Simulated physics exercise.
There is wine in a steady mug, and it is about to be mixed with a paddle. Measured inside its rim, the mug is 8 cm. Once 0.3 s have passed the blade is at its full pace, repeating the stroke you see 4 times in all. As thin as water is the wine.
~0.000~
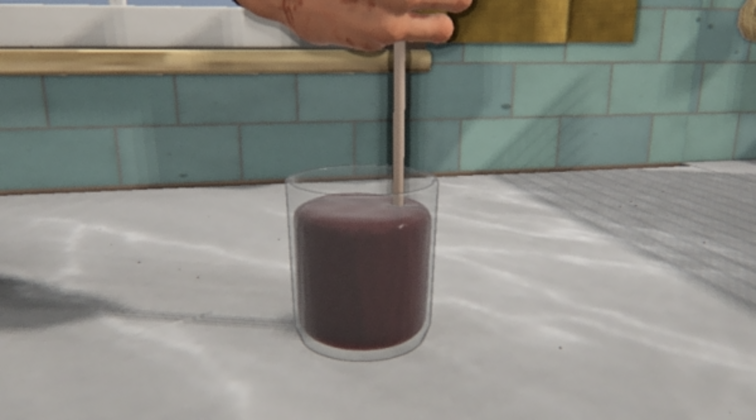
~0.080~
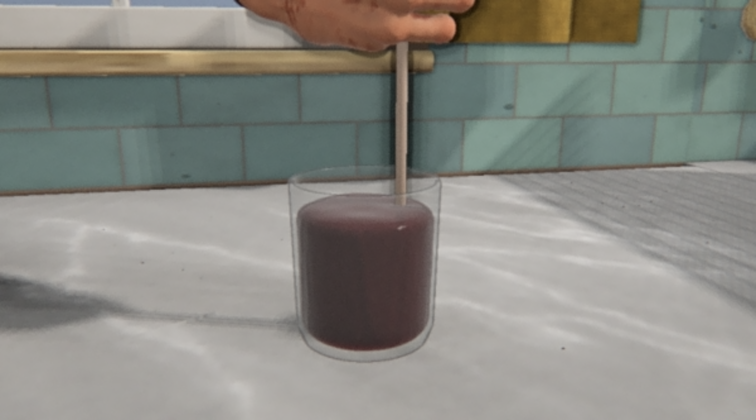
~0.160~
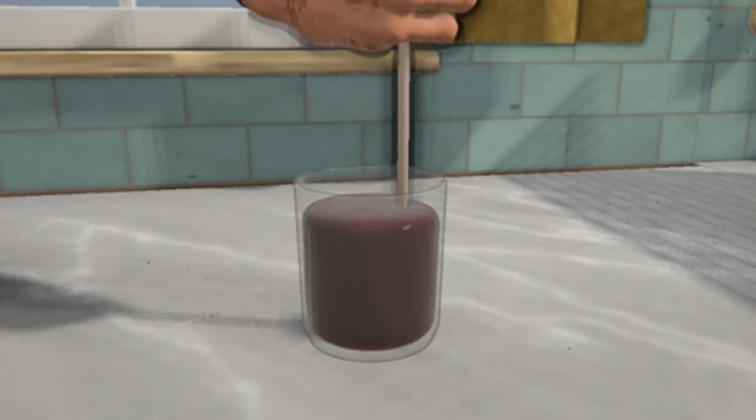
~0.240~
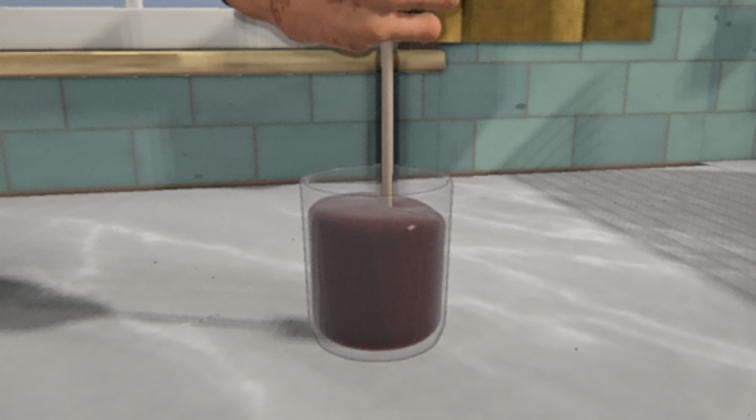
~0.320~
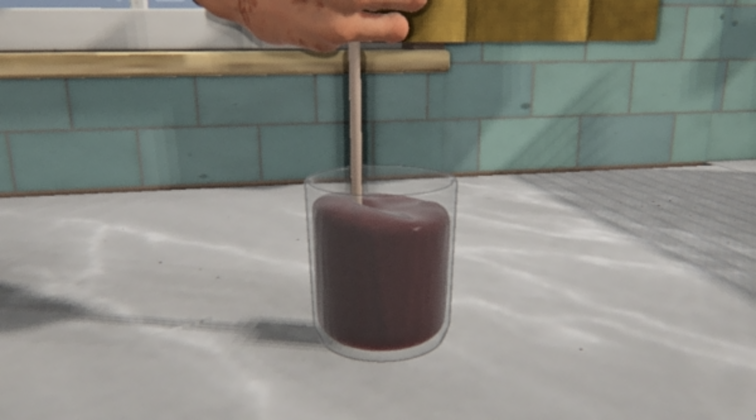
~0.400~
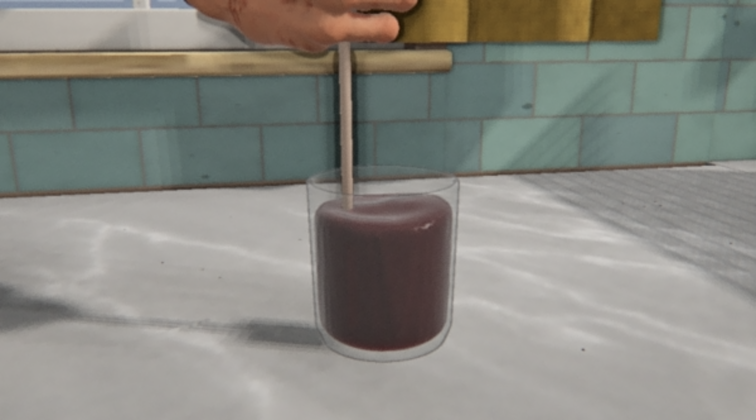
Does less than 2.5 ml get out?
Yes - the liquid stays in.
After 0.85 s 0 ml is over the rim.
After 1.30 s 0 ml is over the rim.
After 1.76 s 0 ml is over the rim.
After 2.21 s 0 ml is over the rim.
In the end 0 ml is over the rim.
